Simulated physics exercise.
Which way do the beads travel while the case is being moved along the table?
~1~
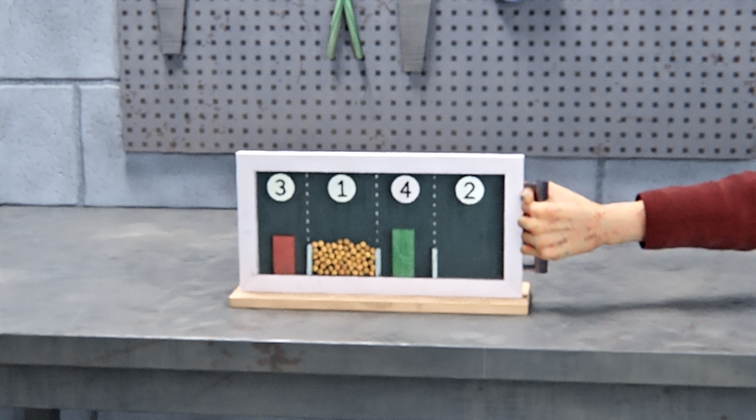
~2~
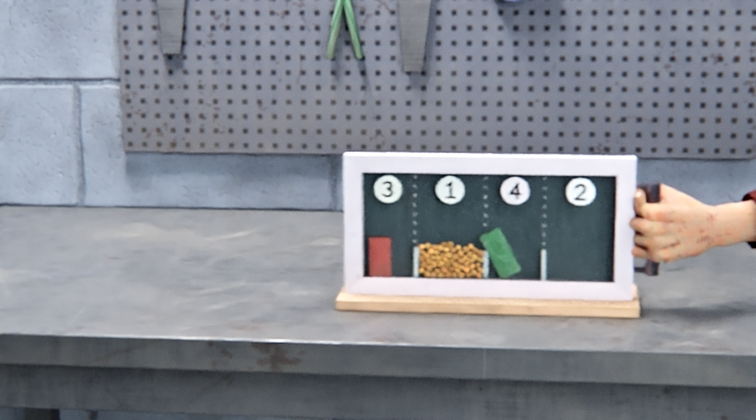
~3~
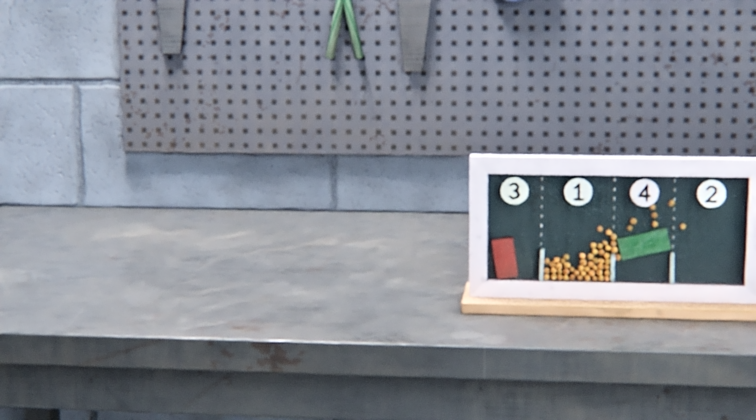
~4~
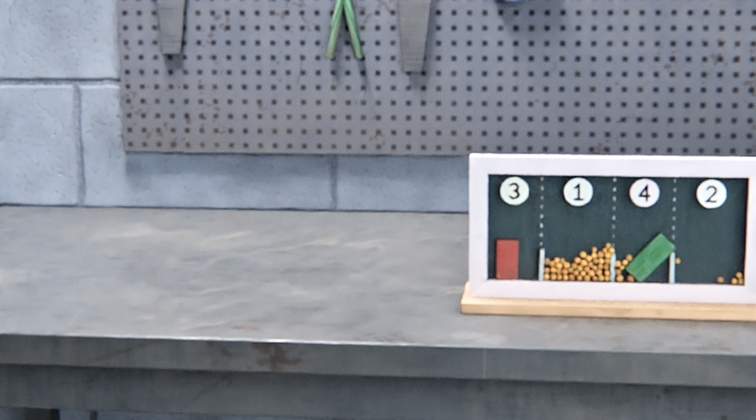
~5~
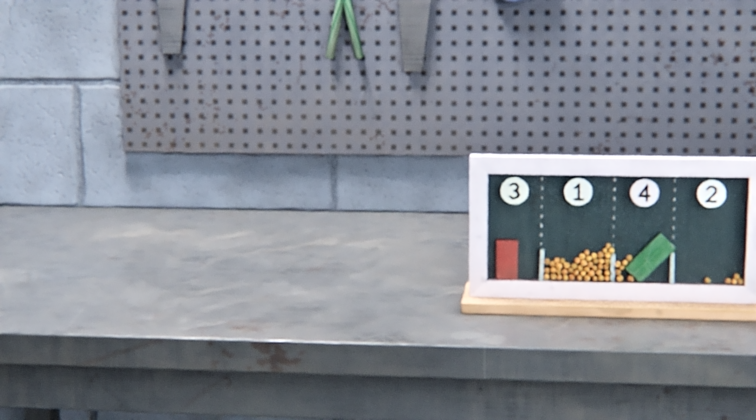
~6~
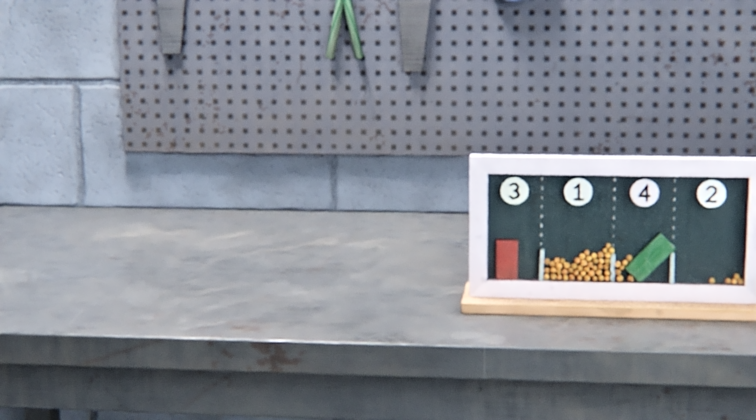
The beads move to the right, as the viewer sees it. They travel along with the case, and some also spill over into the strips on the right.
